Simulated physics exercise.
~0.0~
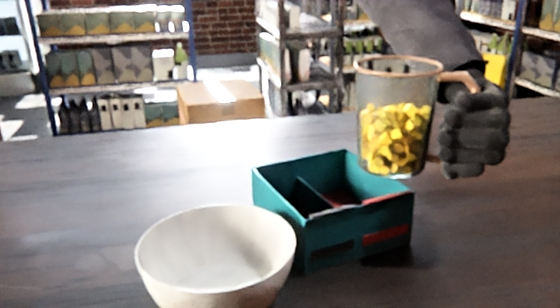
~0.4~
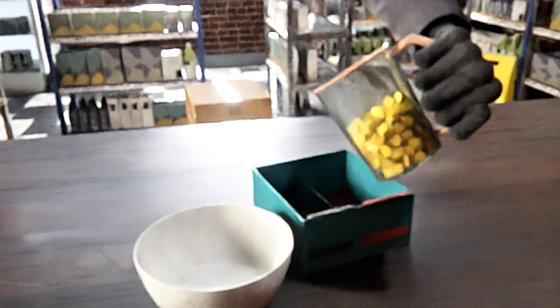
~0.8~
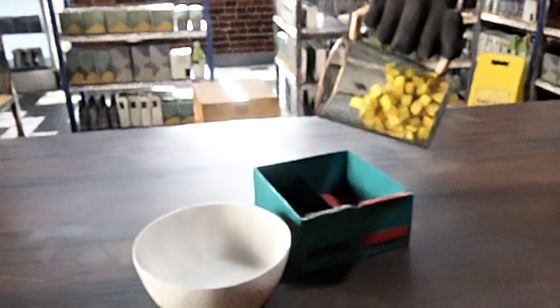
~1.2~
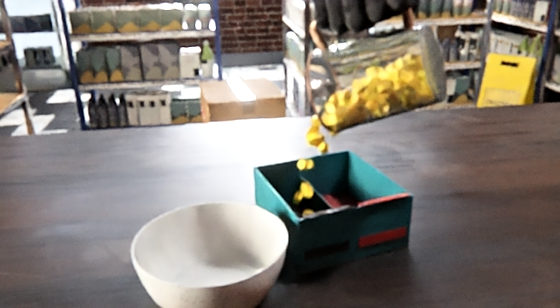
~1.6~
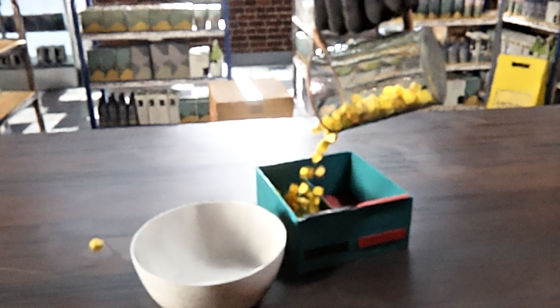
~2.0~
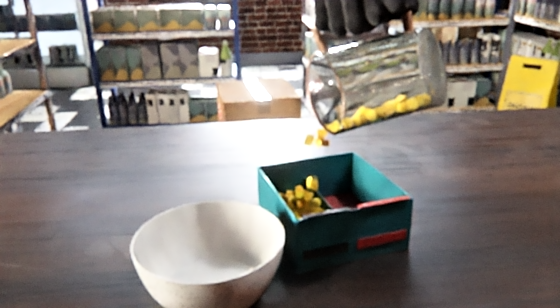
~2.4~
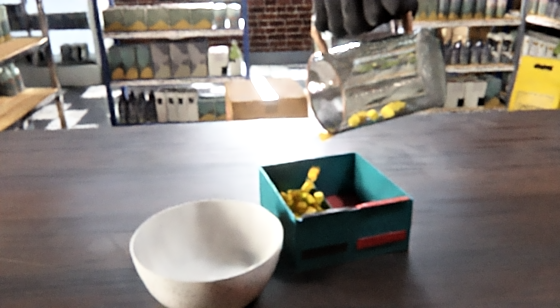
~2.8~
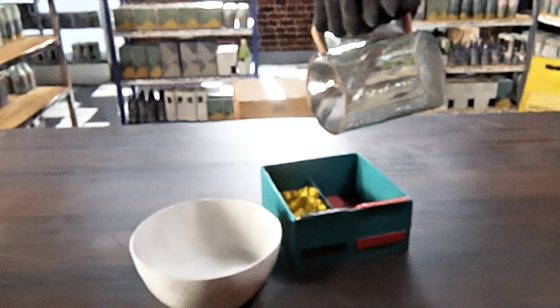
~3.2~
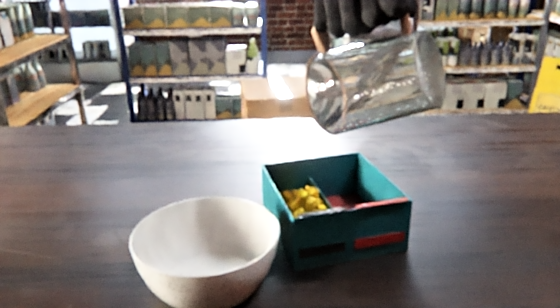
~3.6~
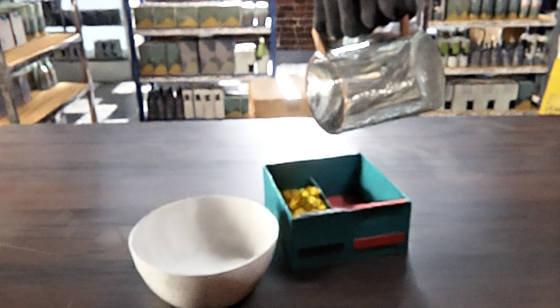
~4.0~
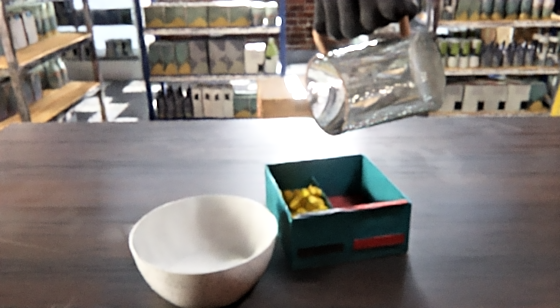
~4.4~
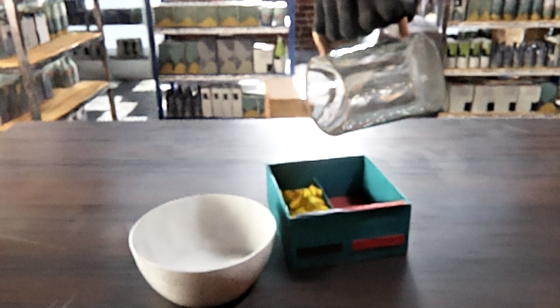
At the start, a dark gloved hand holds a clear cup of yellow cubes upright above a table, where a white bowl sits to the left of a teal tin divided into sections. The hand tips the cup to the left over the tin while the view drifts slightly sideways. Cubes spill over the rim in a stream and drop into the tin's left section, with one stray yellow piece appearing left of the bowl. The stream thins as the cup empties. Finally, the cup stays tilted and empty, the yellow cubes rest in the left section, and the bowl remains empty.
